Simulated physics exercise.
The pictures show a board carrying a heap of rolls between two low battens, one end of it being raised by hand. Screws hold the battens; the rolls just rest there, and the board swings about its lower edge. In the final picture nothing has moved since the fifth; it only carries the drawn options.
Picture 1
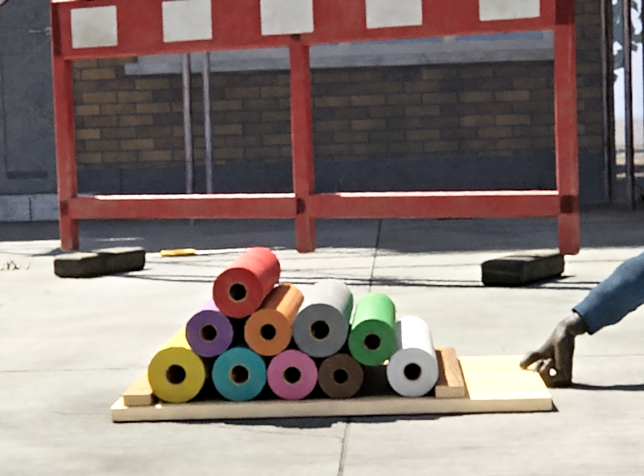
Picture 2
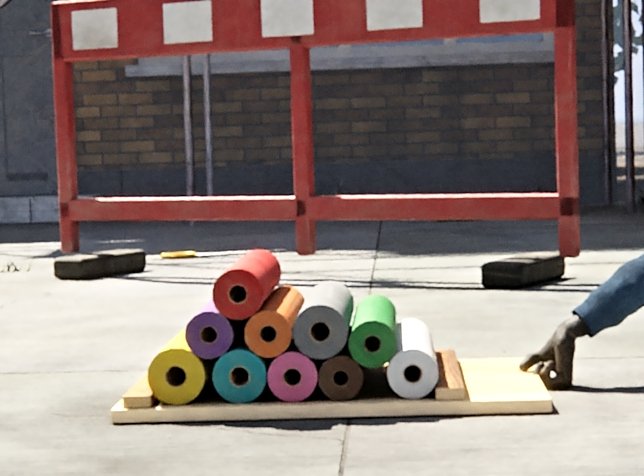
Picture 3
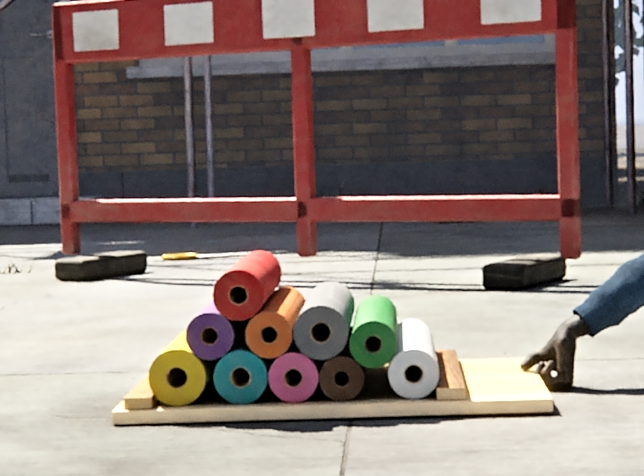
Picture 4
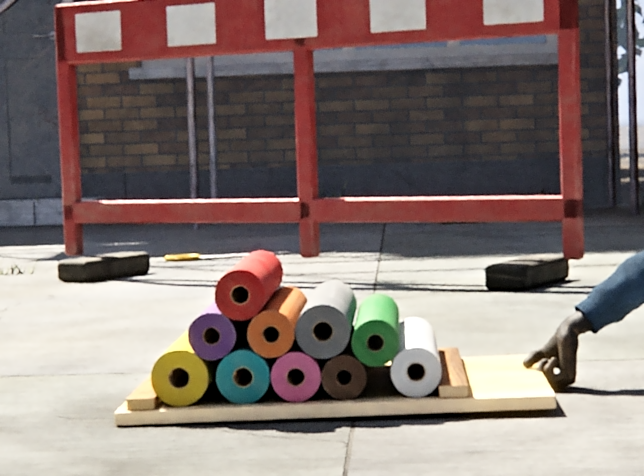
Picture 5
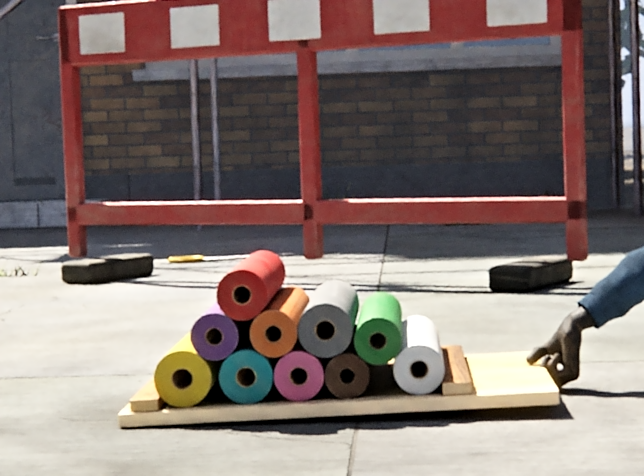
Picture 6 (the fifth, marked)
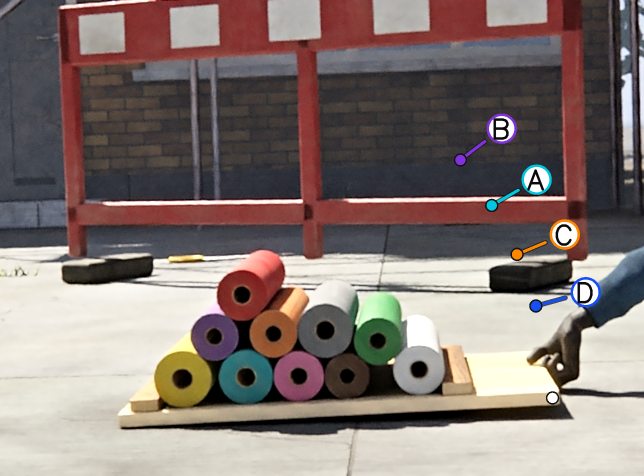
At the start, a pyramid of colourful rolls rests between two low battens on a board lying on pale paving, a gloved hand at its right end. The hand then raises that end very slightly, while the rolls keep their places in the heap.
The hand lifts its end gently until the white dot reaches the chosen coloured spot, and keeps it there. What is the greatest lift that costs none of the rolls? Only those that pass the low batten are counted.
A is the limit.
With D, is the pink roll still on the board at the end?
The pink roll: Yes.
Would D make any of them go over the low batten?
No, at D.
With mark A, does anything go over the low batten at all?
At A: No.
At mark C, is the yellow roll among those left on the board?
The yellow roll: Yes.
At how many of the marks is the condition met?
Three of the four.
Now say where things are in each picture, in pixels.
In the first frame, brown roll (341, 376); white roll (412, 371); green roll (372, 342).
In the second frame, green roll (372, 344); orange roll (268, 334).
In the third frame, board (336, 383); white roll (414, 374); green roll (373, 344); yellow roll (177, 377).
In the fourth frame, board (339, 382); yellow roll (179, 378); turquoise roll (243, 377).
In the fifth frame, board (342, 380); yellow roll (182, 379); turquoise roll (246, 377).
On the marked copy, A at (492, 206); B at (461, 160); C at (517, 255); D at (536, 306); the white dot at (552, 398).
Following A. Soon after the start, board at 17°.
Later, board at 28°.
In the end, board at 28°, none over the low batten.
As for the rest, B ten over the low batten; C none over the low batten; D none over the low batten.
